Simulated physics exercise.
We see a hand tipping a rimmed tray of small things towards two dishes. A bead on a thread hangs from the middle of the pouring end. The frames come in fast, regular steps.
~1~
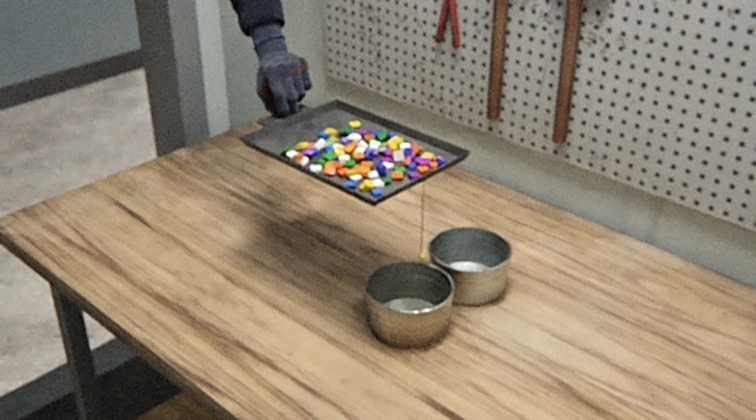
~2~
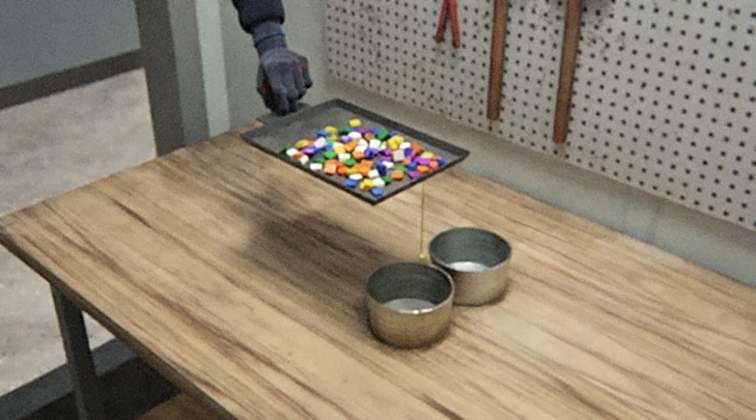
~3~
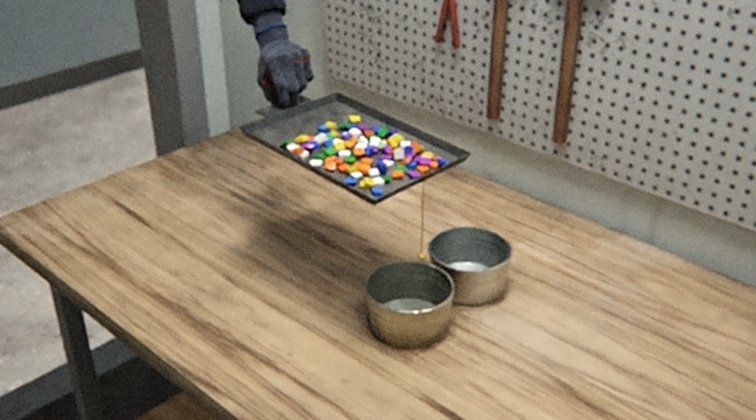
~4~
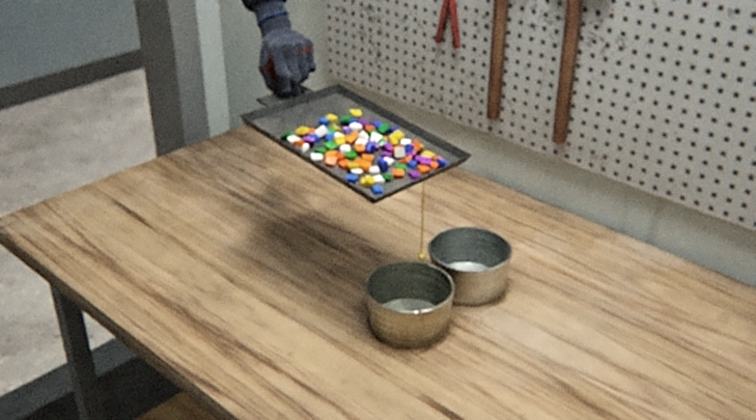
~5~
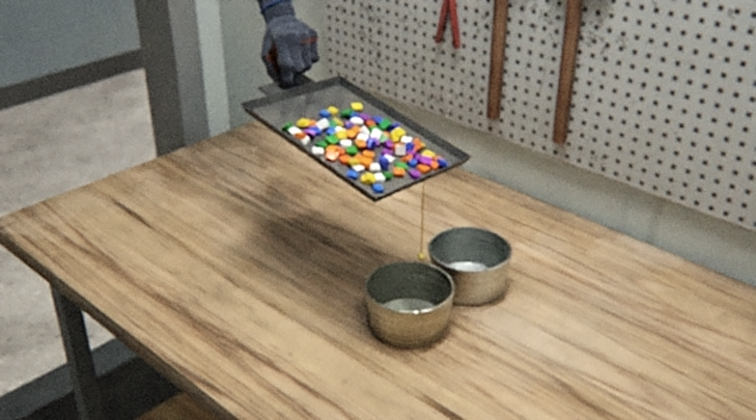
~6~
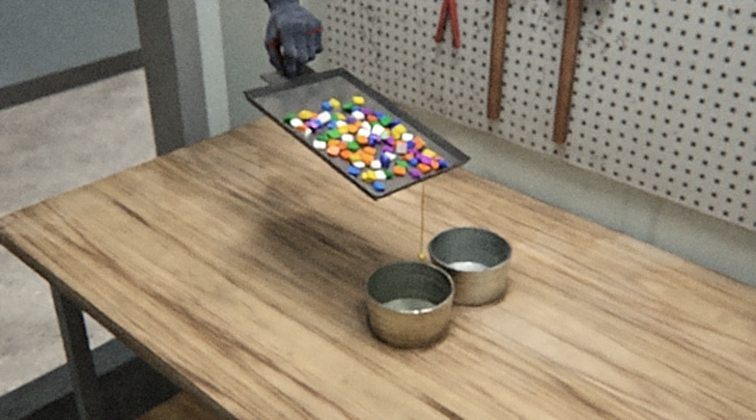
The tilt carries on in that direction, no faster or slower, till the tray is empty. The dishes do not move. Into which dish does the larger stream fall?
The right-hand one ends fuller.
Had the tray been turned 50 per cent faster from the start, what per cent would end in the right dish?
About 80 per cent.
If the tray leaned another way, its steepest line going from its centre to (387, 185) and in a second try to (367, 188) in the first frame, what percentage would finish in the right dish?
The first gives 0 %, the second 0 %.
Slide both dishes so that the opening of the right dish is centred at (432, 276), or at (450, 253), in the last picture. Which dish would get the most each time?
In turn: The right dish; the dish on the right.
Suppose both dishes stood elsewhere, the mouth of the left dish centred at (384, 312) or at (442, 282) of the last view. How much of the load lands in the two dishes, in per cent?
First some 60, then 80 per cent.
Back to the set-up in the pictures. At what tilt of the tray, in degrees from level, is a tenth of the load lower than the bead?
Near 70 degrees.
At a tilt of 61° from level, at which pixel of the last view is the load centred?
Around (435, 157).
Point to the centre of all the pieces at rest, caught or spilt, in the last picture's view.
Close to (470, 282).
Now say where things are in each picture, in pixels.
In the first picture, corners of the pouring end near (374, 197) and (465, 151), level; middle of the load near (369, 155), mosaic tiles; left dish near (442, 319); right dish near (501, 279); bead on its thread near (421, 256).
In the second picture, corners of the pouring end near (374, 197) and (465, 152), level; middle of the load near (369, 154).
In the third picture, corners of the pouring end near (374, 196) and (466, 153), tipped barely, lowest at the right corner; middle of the load near (369, 151).
In the fourth picture, corners of the pouring end near (375, 195) and (466, 154), tipped a little, lowest at the right corner; middle of the load near (370, 148).
In the fifth picture, corners of the pouring end near (376, 194) and (466, 156), tipped a little, lowest at the right corner; middle of the load near (371, 144).
In the sixth picture, corners of the pouring end near (377, 193) and (466, 157), tipped clearly, lowest at the right corner; middle of the load near (372, 140); left dish near (442, 319); right dish near (501, 279).
Shortly afterwards, tray tipped steeply; all but a few on the tray; only a few in the right dish; a little in the air.
Next, tray tipped past a quarter turn; near a quarter in the left dish; the bulk in the right dish; a little outside both; a little in the air.
Some moments later, tray tipped past a quarter turn; near a quarter in the left dish; the bulk in the right dish; a little outside both.
In the end, tray tipped past a quarter turn; near a quarter in the left dish; the bulk in the right dish; a little outside both.
